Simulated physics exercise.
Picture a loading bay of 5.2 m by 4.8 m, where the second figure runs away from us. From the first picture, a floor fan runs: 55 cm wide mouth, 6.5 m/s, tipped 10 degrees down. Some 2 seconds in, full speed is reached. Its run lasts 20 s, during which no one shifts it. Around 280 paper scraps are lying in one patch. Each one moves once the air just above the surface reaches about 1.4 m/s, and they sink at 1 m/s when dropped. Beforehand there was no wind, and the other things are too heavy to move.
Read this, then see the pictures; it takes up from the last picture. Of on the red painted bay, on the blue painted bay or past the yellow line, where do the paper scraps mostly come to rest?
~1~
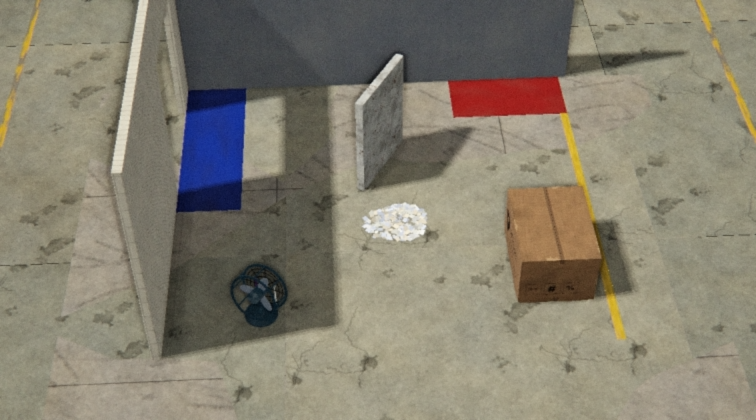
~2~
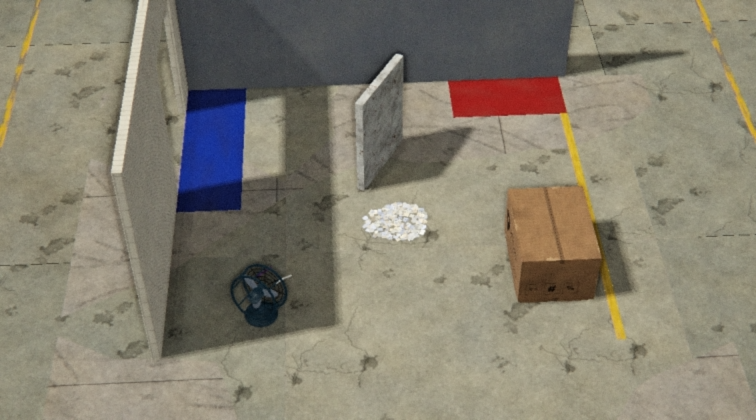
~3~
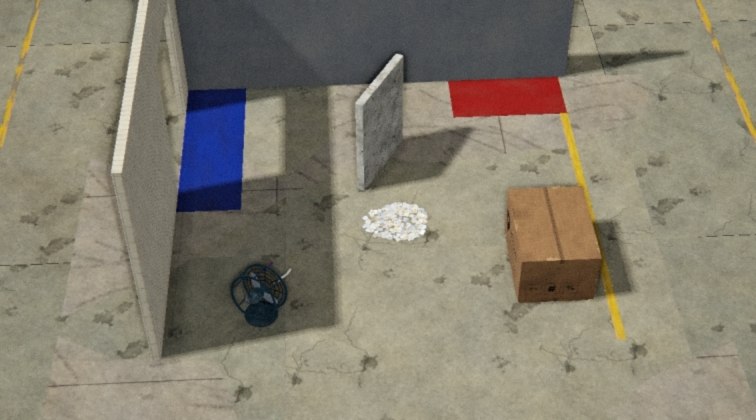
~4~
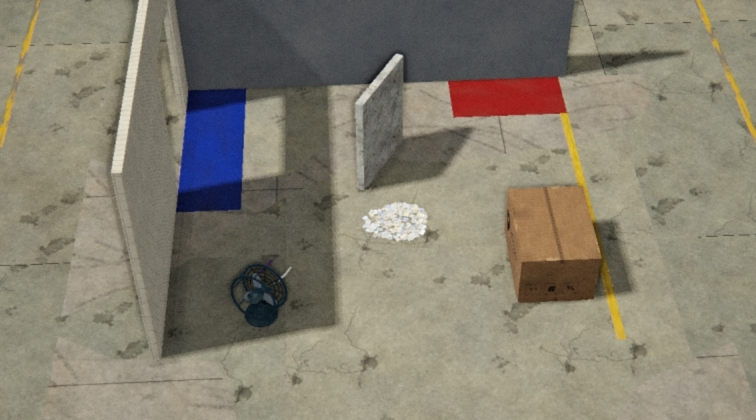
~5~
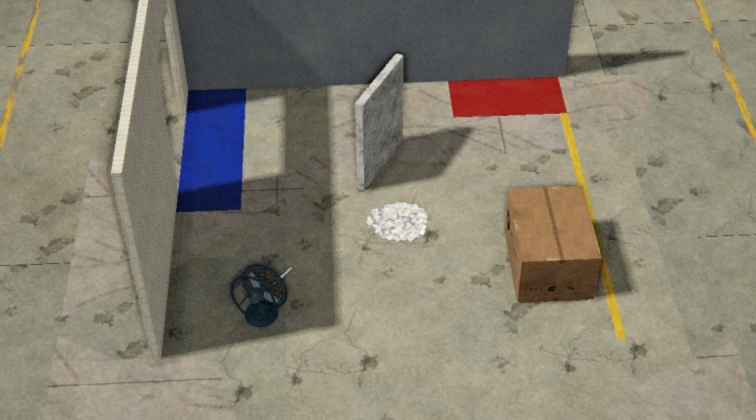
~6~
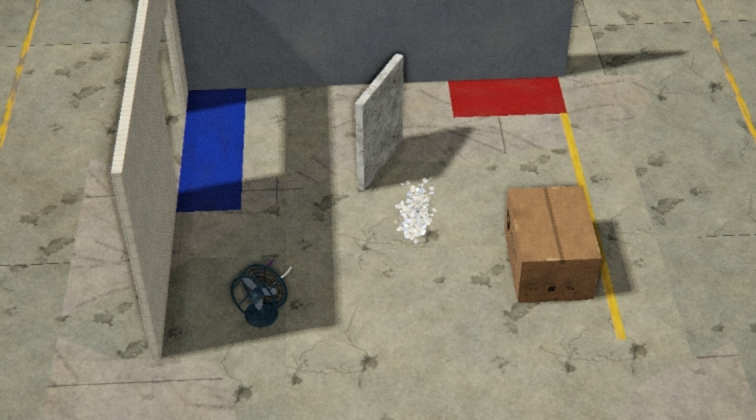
Mostly at the yellow one.
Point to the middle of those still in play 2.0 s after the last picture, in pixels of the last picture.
Roughly pixel (538, 131).
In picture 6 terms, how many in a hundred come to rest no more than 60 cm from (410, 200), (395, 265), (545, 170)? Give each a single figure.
Estimates in listed order: 0 %; 0 %; 15 %.
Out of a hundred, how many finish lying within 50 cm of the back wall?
About 0 per cent.
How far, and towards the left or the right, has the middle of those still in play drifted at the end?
Rightward, some 2.2 m.
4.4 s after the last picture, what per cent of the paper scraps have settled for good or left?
I reckon around 25 per cent.
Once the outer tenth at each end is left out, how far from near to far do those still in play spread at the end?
About 1.2 m from near to far.
Then, 2.0 s after the last picture the count stands so, 0 % are on the blue painted bay, 3 % on the red painted bay and 34 % past the yellow line; the middle of those still in play is near (538, 131).
Then, 4.4 s after the last picture the count stands so, 0 % are on the blue painted bay, 1 % on the red painted bay and 44 % past the yellow line; the middle of those still in play is near (533, 140).
Then, 9.0 s after the last picture the count stands so, 0 % are on the blue painted bay, 0 % on the red painted bay and 58 % past the yellow line; the middle of those still in play is near (552, 134).
Then, 18.0 s after the last picture, at the end, 0 % are on the blue painted bay, 0 % on the red painted bay and 70 % past the yellow line; the middle of those still in play is near (560, 133).
